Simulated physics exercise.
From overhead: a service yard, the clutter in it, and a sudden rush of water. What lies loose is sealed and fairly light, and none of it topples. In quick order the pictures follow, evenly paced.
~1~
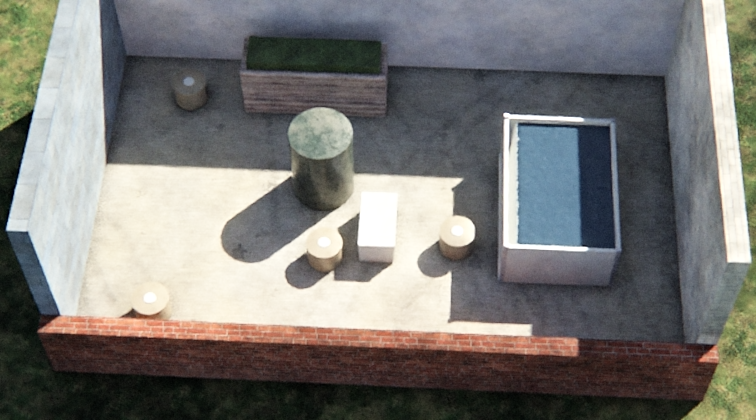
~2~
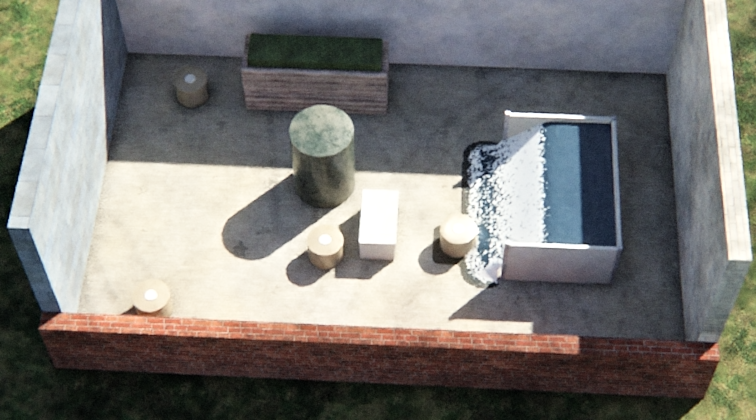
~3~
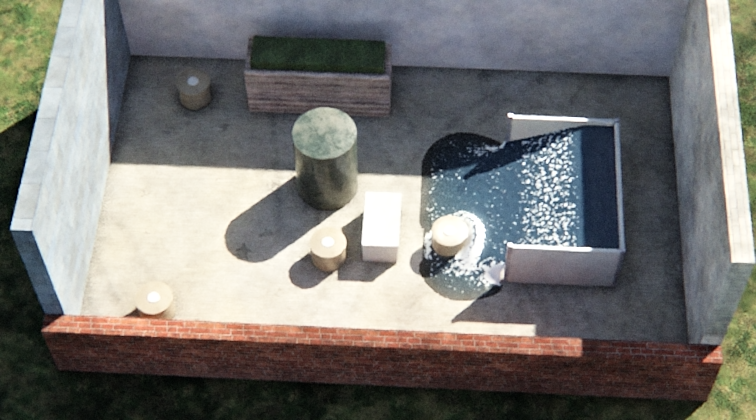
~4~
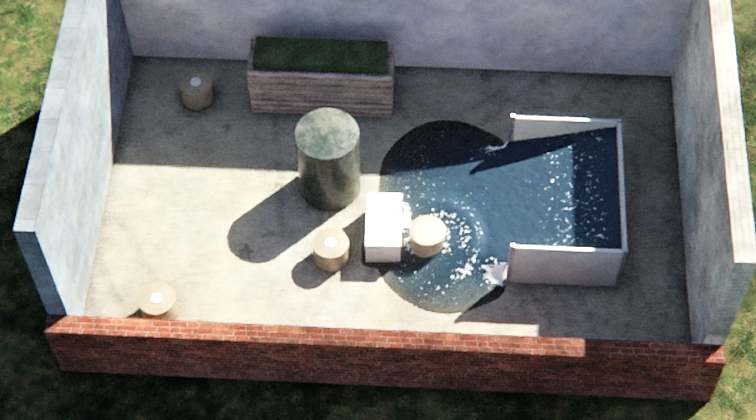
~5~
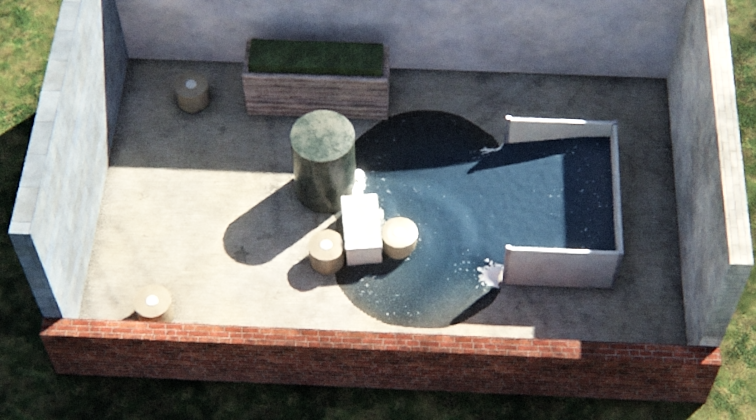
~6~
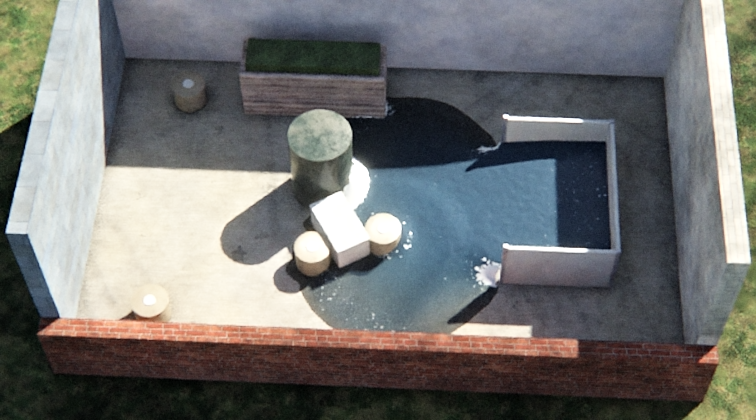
In this clip, water bursts from the open left side of a walled tank and spreads across a yard, pushing a round tan tub leftward; then a white trunk shifts and turns, and another tan tub moves slightly left.
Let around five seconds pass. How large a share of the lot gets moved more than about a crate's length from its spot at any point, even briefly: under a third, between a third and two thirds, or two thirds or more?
Two thirds or more.
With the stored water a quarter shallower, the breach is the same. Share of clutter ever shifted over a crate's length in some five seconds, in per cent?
Estimate: Around 80 in a hundred.
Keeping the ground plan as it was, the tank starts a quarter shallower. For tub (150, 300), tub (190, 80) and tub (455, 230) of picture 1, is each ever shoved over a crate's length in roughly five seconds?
Well, one by one: Carried that far, not carried that far, carried that far.
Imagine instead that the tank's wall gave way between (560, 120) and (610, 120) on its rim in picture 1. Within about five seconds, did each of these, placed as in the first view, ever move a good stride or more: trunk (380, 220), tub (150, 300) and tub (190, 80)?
In turn: Moved that far, stayed within it, stayed within it.
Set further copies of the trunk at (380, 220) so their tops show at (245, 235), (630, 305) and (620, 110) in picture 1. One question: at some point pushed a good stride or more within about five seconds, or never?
Shoved clear, stays put, stays put.
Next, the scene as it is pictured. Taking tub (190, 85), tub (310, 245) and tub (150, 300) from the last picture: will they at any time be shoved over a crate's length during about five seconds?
Short of that; goes that far; goes that far.
A moment on, 3 of 5 are well off their spots; 1 afloat.
Next, 4 of 5 are well off their spots; 2 afloat.
Later, 4 of 5 are well off their spots; 4 afloat.
In the end, 4 of 5 are well off their spots, and 4 have been at some point; 2 afloat.
